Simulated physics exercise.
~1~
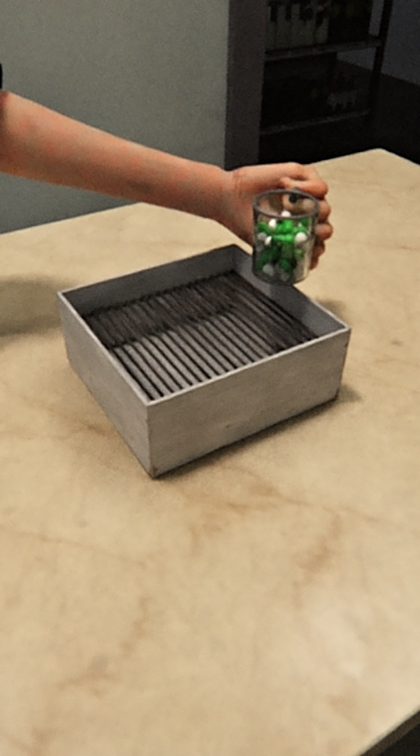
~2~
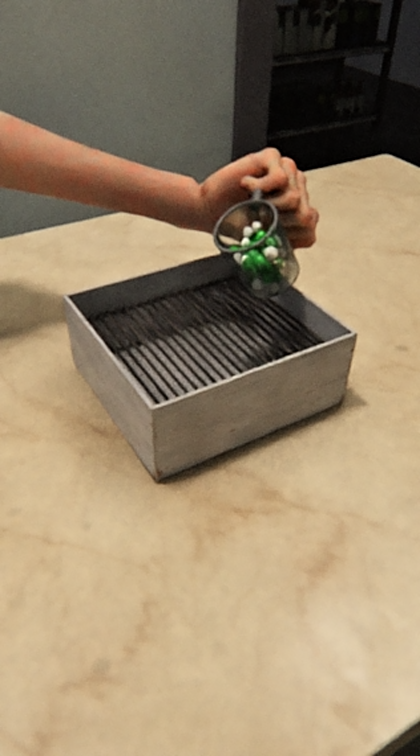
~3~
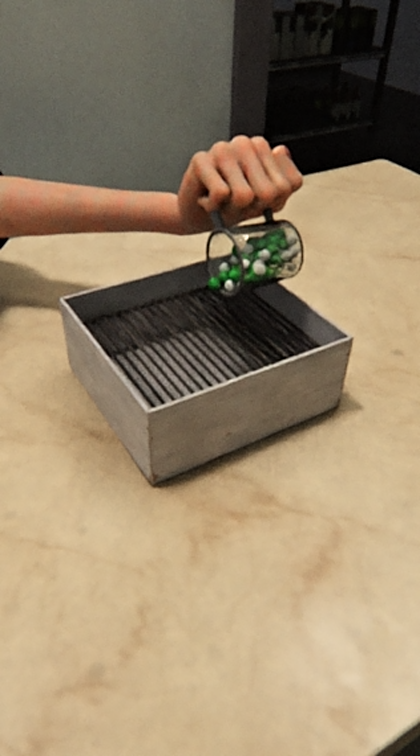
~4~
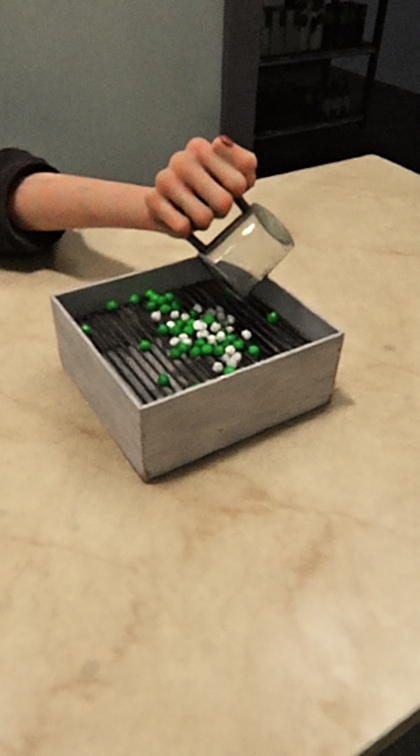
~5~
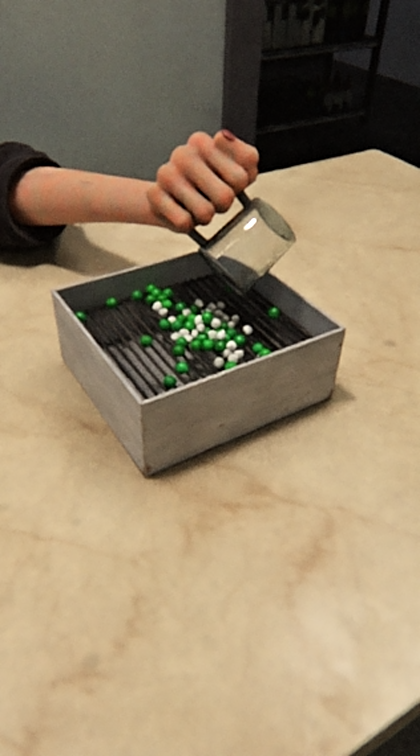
A hand held a clear cup of green and white beads over a gray open box with a dark grille, then tipped it leftward and emptied it, and the beads scattered across the bars, where both colors stayed on top.
